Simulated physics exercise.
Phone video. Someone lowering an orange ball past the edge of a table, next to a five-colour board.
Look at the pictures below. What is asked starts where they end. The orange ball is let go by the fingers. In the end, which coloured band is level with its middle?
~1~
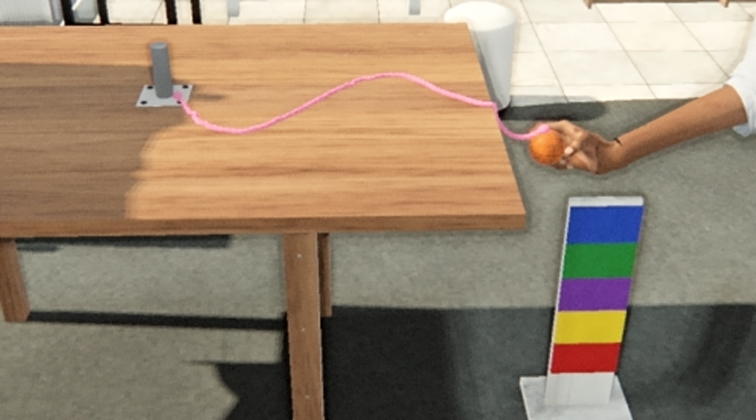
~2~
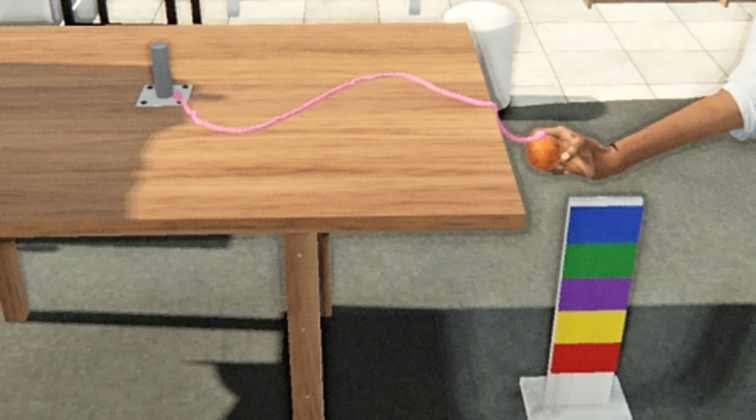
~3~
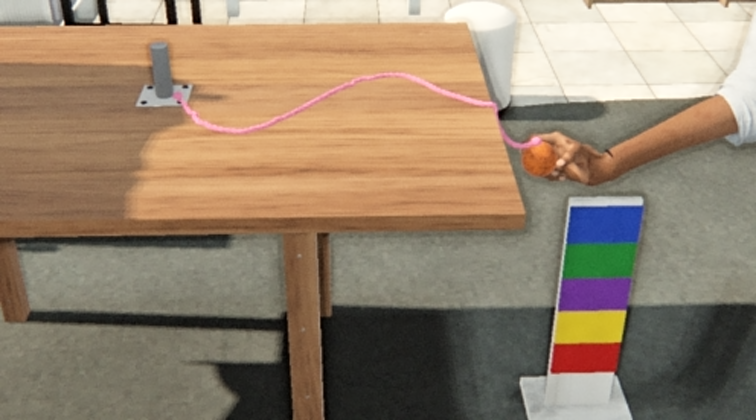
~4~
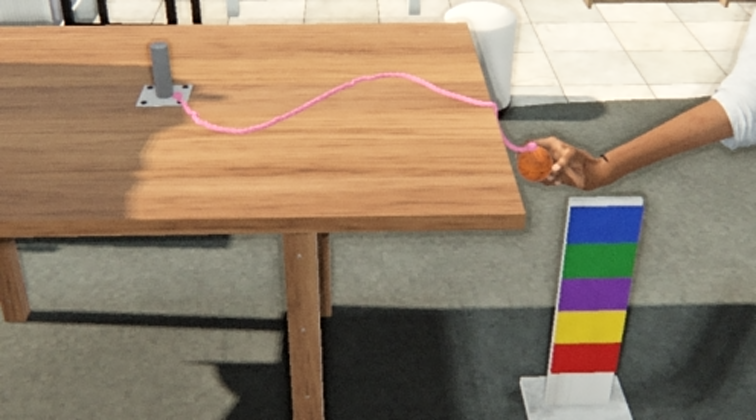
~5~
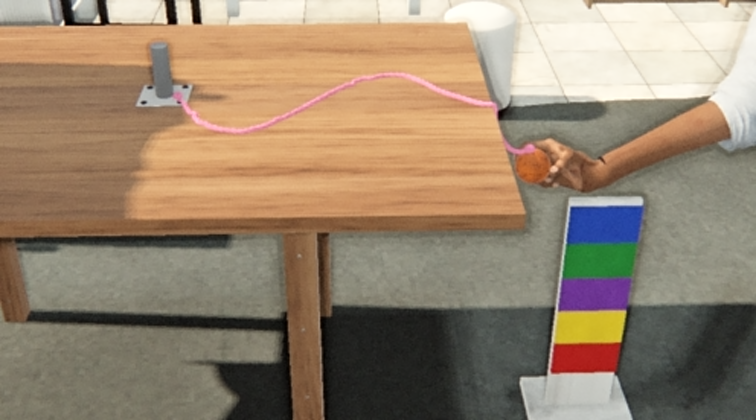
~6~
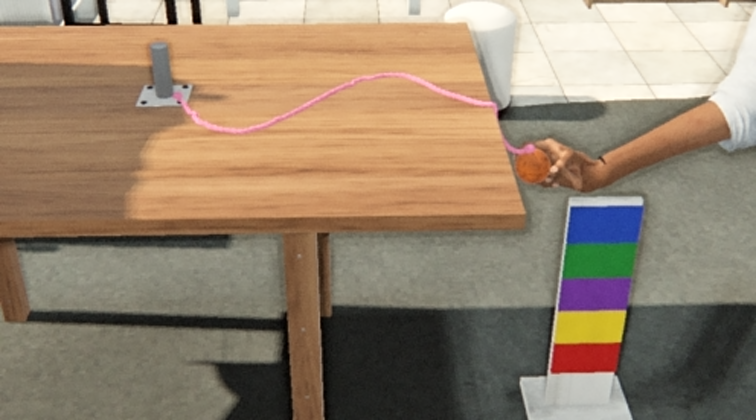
The purple band.
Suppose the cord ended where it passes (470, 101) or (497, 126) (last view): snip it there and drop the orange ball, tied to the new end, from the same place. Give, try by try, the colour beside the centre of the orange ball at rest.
Try by try: Blue; green.
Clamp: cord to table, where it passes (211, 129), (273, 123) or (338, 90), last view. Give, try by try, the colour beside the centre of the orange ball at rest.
Answer: Green, green and blue, in that order.
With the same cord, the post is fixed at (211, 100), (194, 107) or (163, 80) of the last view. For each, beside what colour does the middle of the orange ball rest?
In turn, yellow, then yellow, then purple.
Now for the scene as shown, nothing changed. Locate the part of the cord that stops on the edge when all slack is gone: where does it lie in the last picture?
The point sits close to (388, 76).
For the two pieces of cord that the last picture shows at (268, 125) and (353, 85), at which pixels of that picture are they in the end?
Roughly (325, 101) for the first and (449, 104) for the second.
A little later, ball near (506, 293); level with purple.
Next, ball near (465, 294); level with purple.
When it is over, ball near (481, 296); level with purple. The purple one.
